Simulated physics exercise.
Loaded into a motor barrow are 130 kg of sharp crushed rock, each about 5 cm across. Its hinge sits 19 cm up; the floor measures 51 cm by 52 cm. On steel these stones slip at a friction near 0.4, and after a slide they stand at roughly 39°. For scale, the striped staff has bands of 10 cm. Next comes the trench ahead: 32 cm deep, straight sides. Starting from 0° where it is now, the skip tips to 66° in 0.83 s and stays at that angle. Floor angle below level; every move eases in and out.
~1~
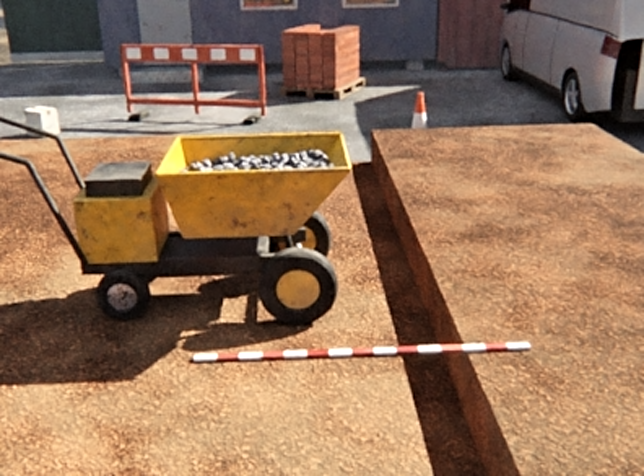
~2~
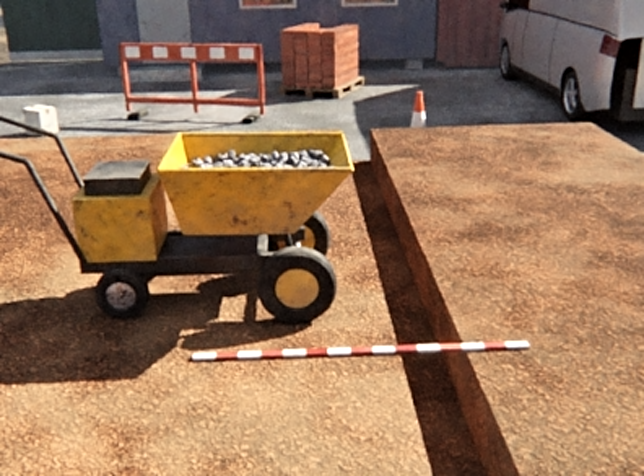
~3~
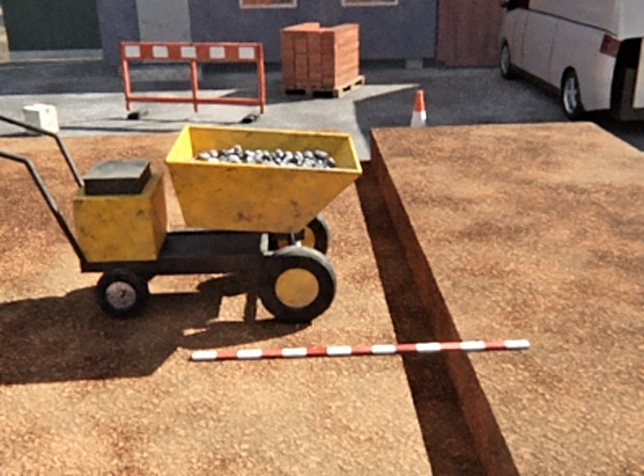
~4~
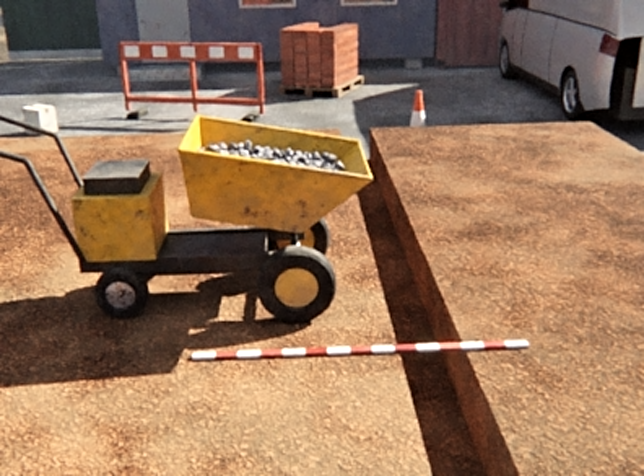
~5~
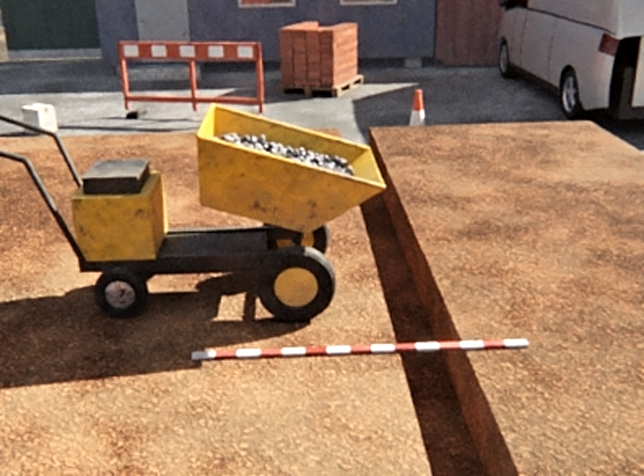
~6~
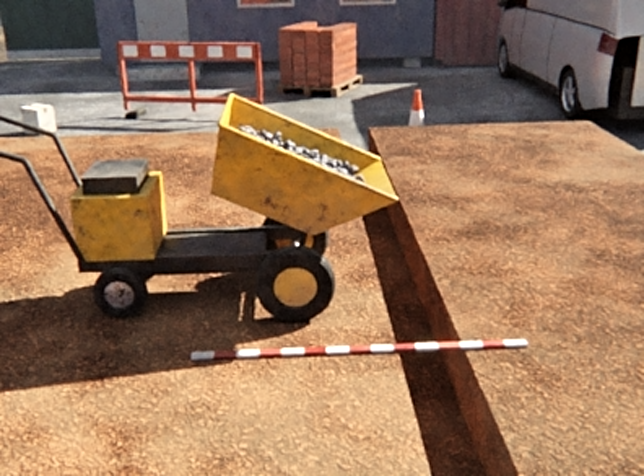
Yellow skip of grey crushed rock on a motor barrow tilting steadily forward to the right beside a narrow trench.
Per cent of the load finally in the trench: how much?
Approx. 35 %.
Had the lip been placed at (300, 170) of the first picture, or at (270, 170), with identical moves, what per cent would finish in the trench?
Result: Close to 65 then close to 50 per cent.
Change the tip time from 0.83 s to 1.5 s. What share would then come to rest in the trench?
45 %.
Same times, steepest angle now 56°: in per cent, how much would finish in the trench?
Near 10 per cent then.
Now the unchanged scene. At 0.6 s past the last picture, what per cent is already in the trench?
About 5 per cent by then.
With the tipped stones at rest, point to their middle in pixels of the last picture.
(434, 310).
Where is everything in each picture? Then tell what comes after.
In the first picture, lip at (351, 169), floor tilted 0°, highest stones at (266, 161).
In the second picture, the skip is at 1°, its lip at (353, 170); the top of the load is at (256, 159).
In the third picture, the skip is at 5°, its lip at (361, 173); the top of the load is at (243, 156).
In the fourth picture, lip at (372, 179), floor tilted 11°, highest stones at (222, 149).
In the fifth picture, lip at (385, 188), floor tilted 17°, highest stones at (230, 140).
In the sixth picture, the skip is at 25°, its lip at (397, 200); the top of the load is at (237, 132).
Then, 0.3 s after the last picture the floor is at 55°, 100 % in the skip; the foremost stones are at (407, 235).
Then, 0.6 s after the last picture the floor is at 66°, 89 % in the skip, 4 % in the trench, 8 % past the trench; the foremost stones are at (479, 291).
Then, 0.9 s after the last picture the floor is at 66°, 58 % in the skip, 10 % in the trench, 32 % past the trench; the foremost stones are at (552, 286).
Then, 2.9 s after the last picture the floor is at 66°, 33 % in the skip, 35 % in the trench, 33 % past the trench; the foremost stones are at (574, 275).
